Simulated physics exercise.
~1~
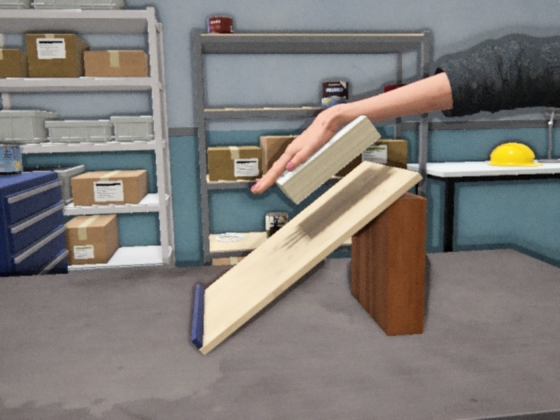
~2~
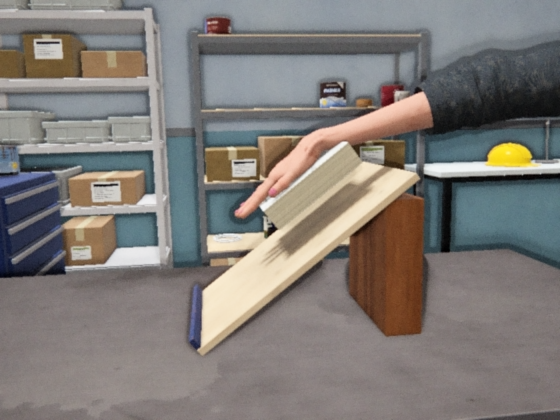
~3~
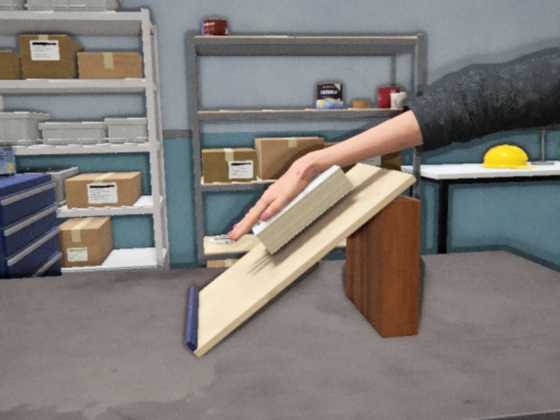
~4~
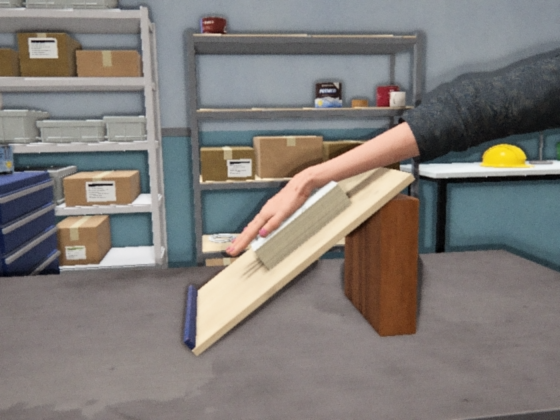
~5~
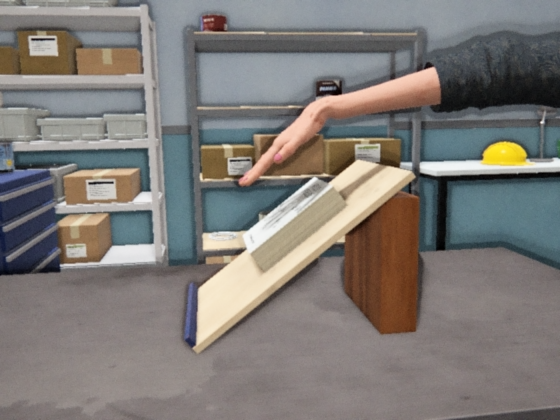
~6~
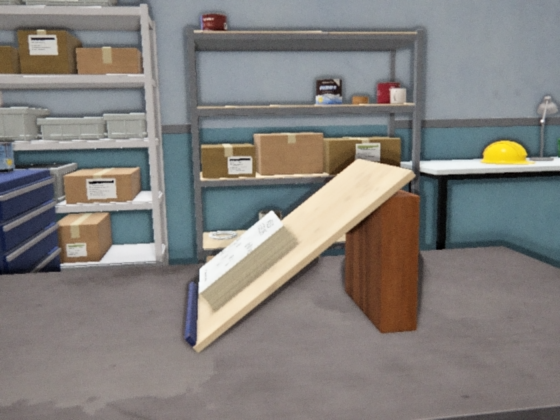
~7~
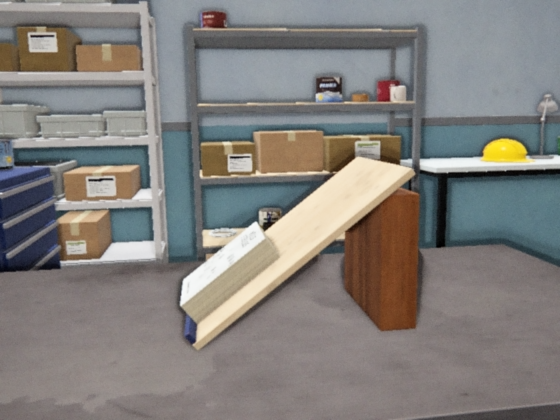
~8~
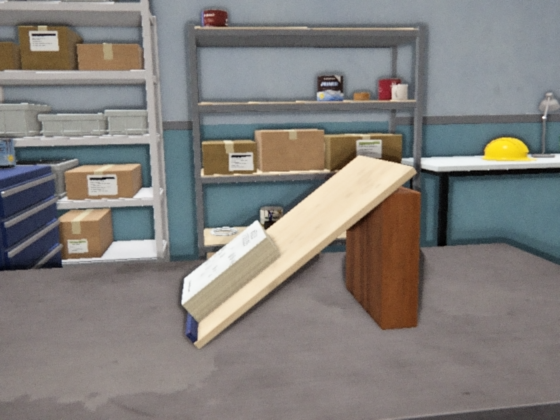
In a storeroom or workshop, seen from the front by a slightly swaying camera, a pale wooden board slopes down to the left across a grey tabletop, its upper end propped on a reddish-brown block and a dark blue strip at its foot. Behind stand shelves of cardboard boxes and a yellow hard hat on the right. A dark-sleeved arm reaches in from the right, moving a white book down onto the board. The hand lets go and draws back out of view. The book slides down the slope and comes to rest at the lower end by the blue strip.
